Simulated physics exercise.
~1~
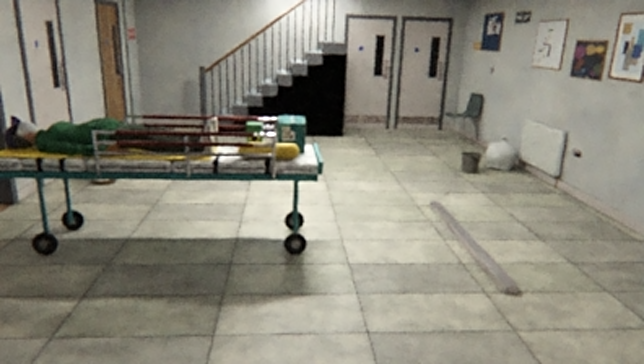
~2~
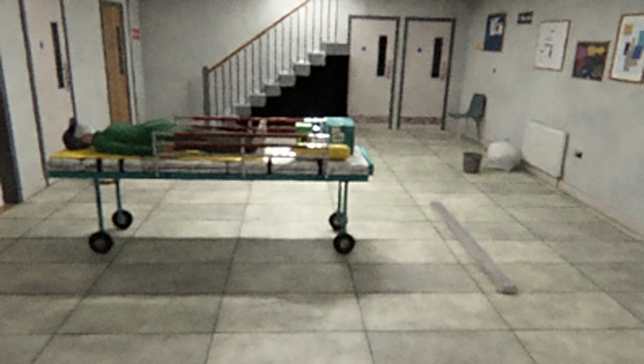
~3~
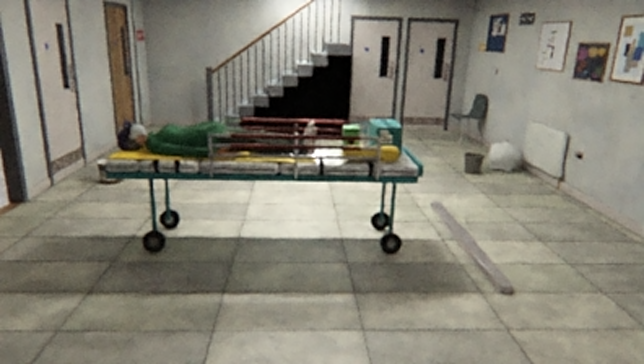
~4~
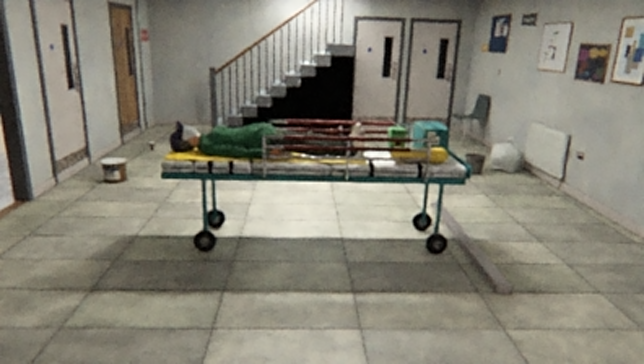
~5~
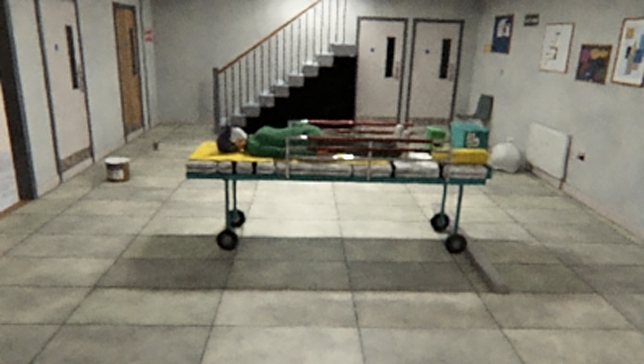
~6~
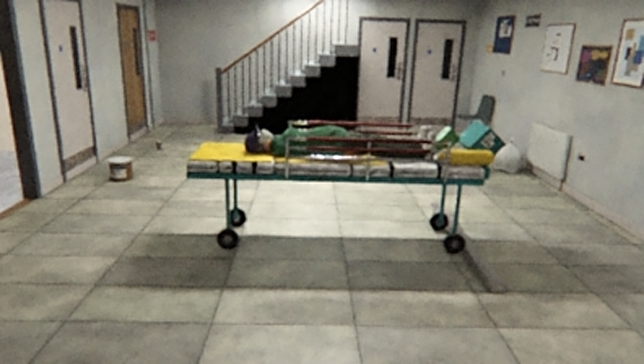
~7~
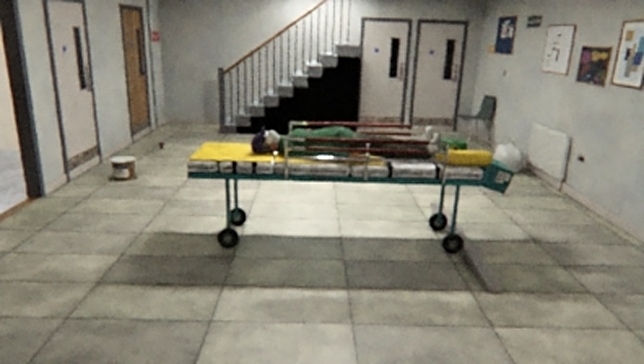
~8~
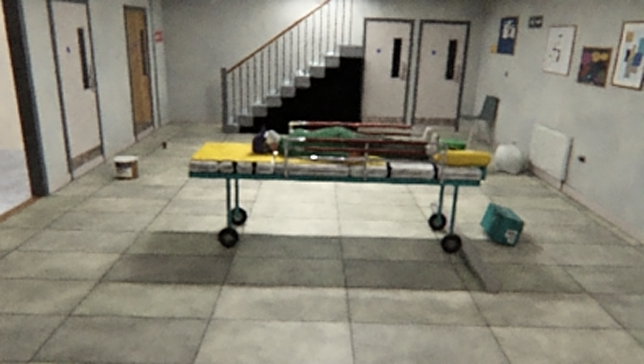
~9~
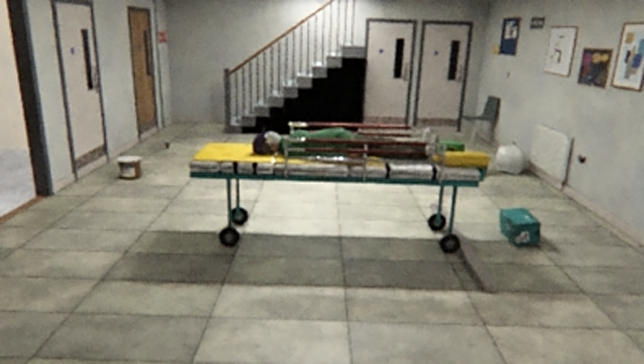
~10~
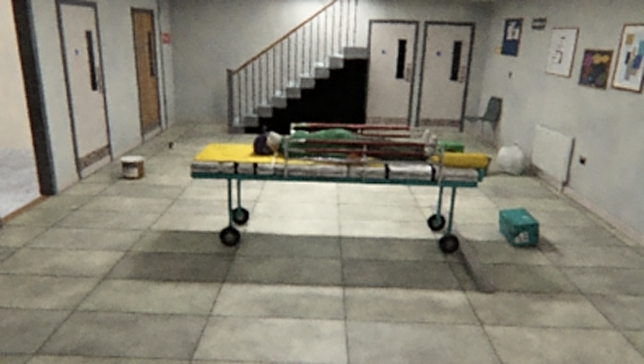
Trolley carrying a limp person rolls right along a corridor, stops abruptly at a floor sill, and a teal bag tumbles off.
